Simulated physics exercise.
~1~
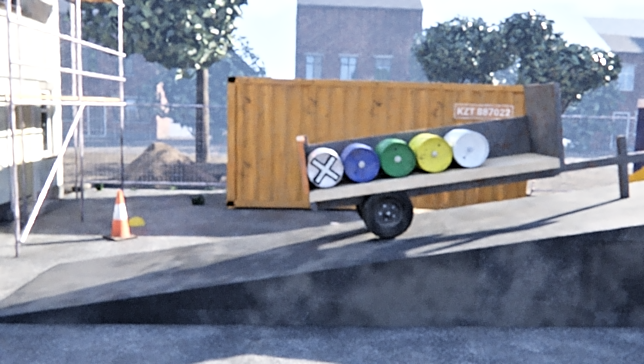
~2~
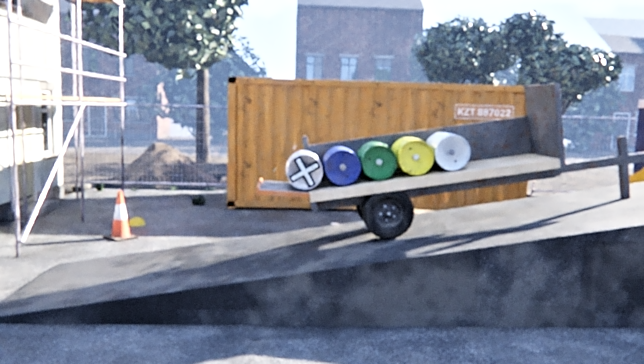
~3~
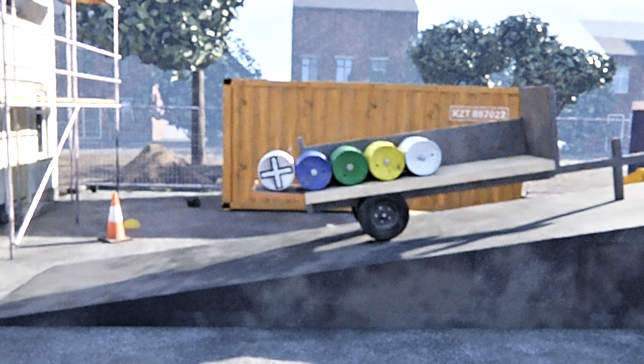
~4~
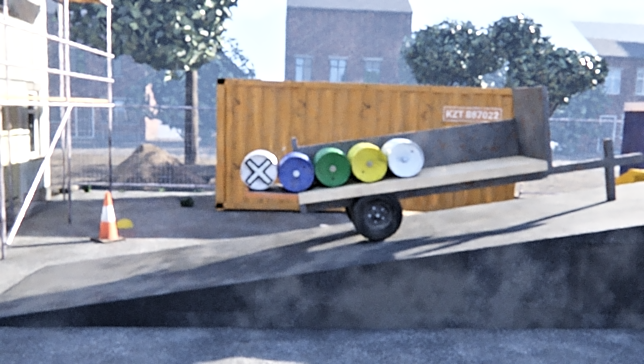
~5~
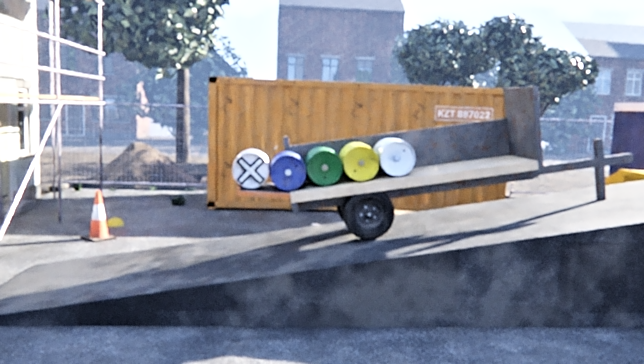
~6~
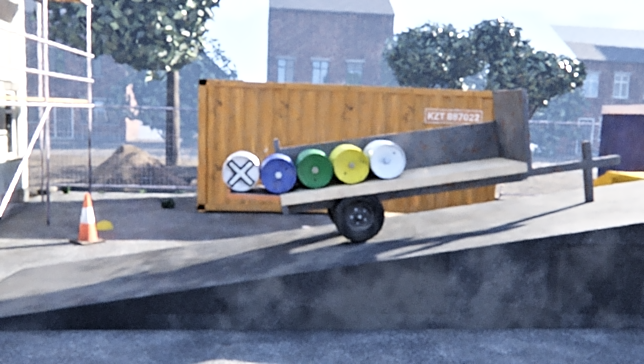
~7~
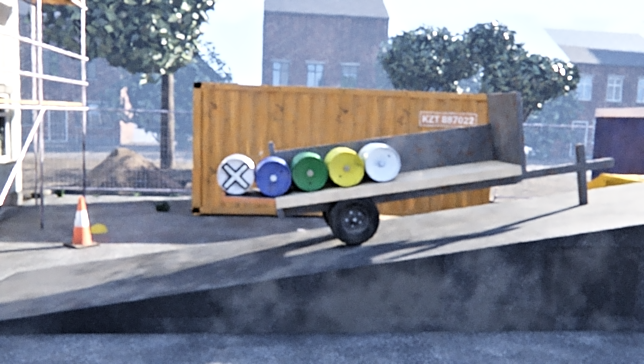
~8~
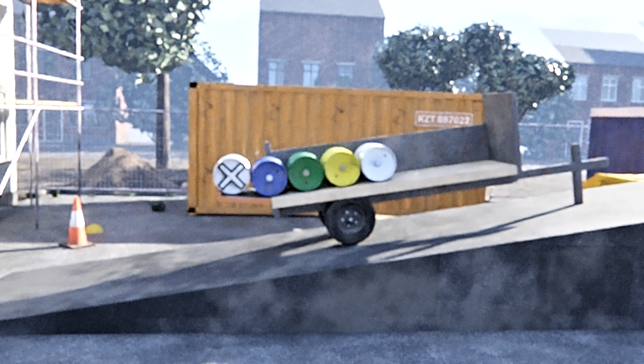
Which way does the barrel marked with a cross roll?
The barrel with the cross rolls to the left, toward the low tail end of the trailer.
Five barrels roll left down a sloping trailer and stop together at its low end.
